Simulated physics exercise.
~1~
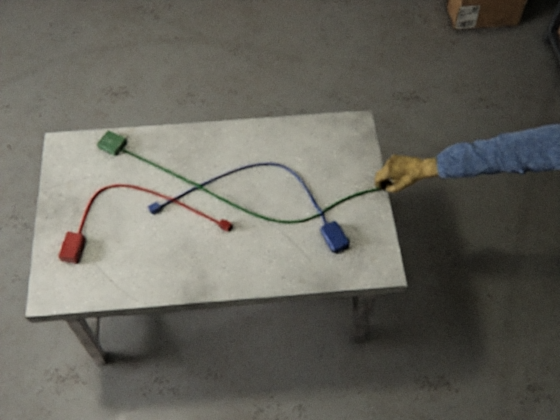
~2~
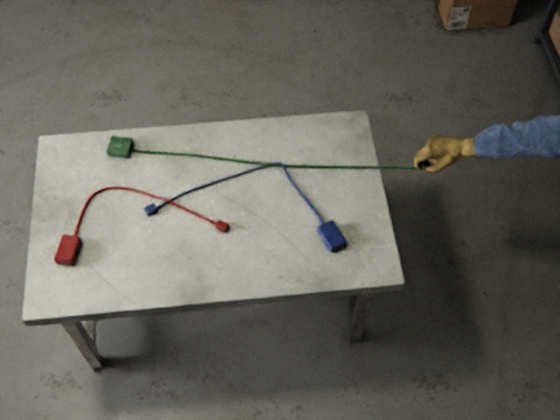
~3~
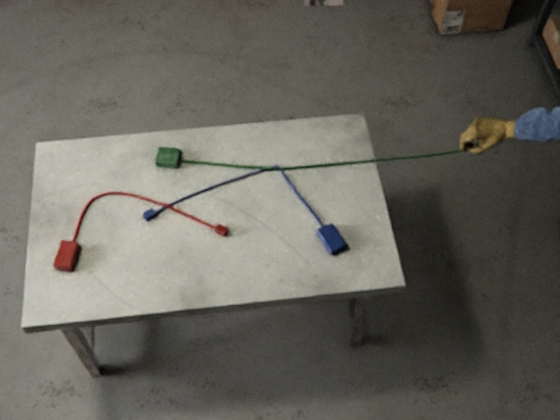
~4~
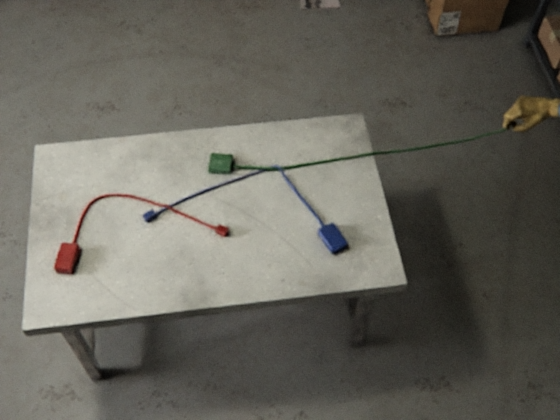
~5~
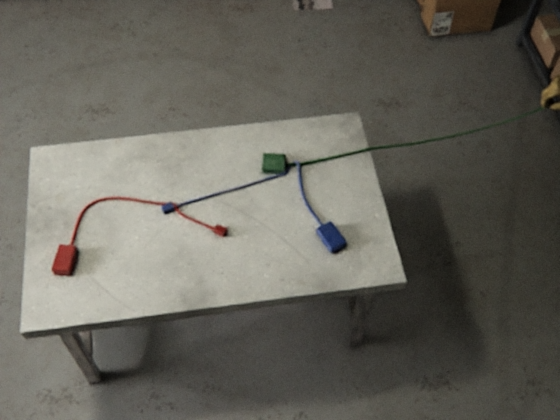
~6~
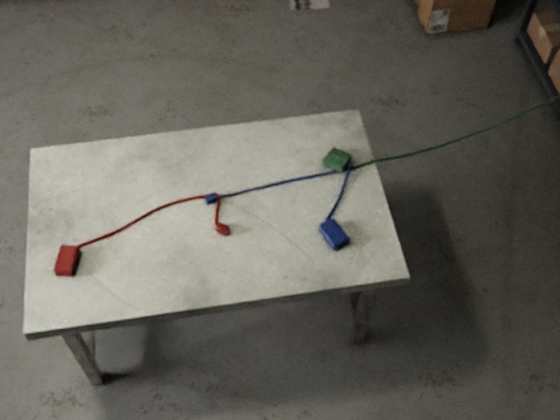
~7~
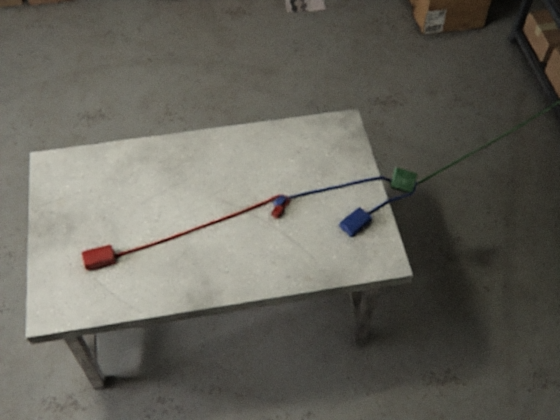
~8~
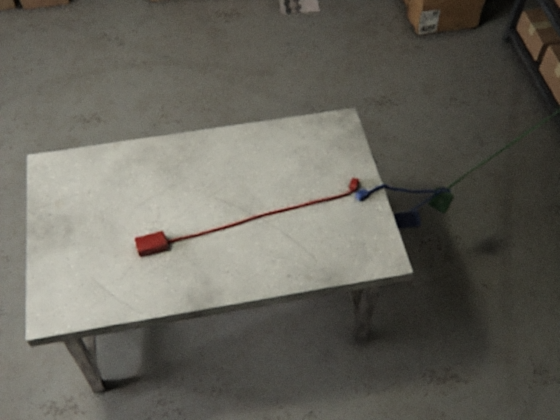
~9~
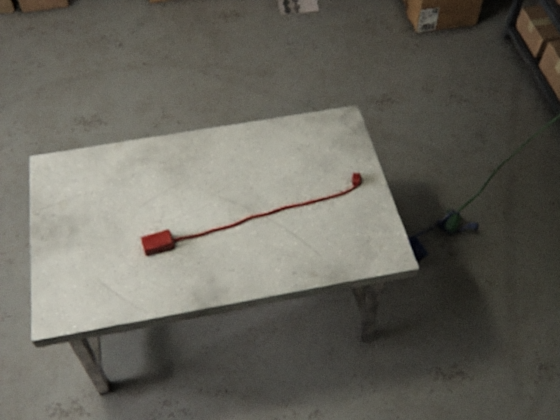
A gloved hand pulled the green lead rightwards across a pale table, its charger catching the blue lead, which then snagged the red one. The green and blue leads went off the right edge, while the red lead stayed on top, dragged rightwards and stretched out.
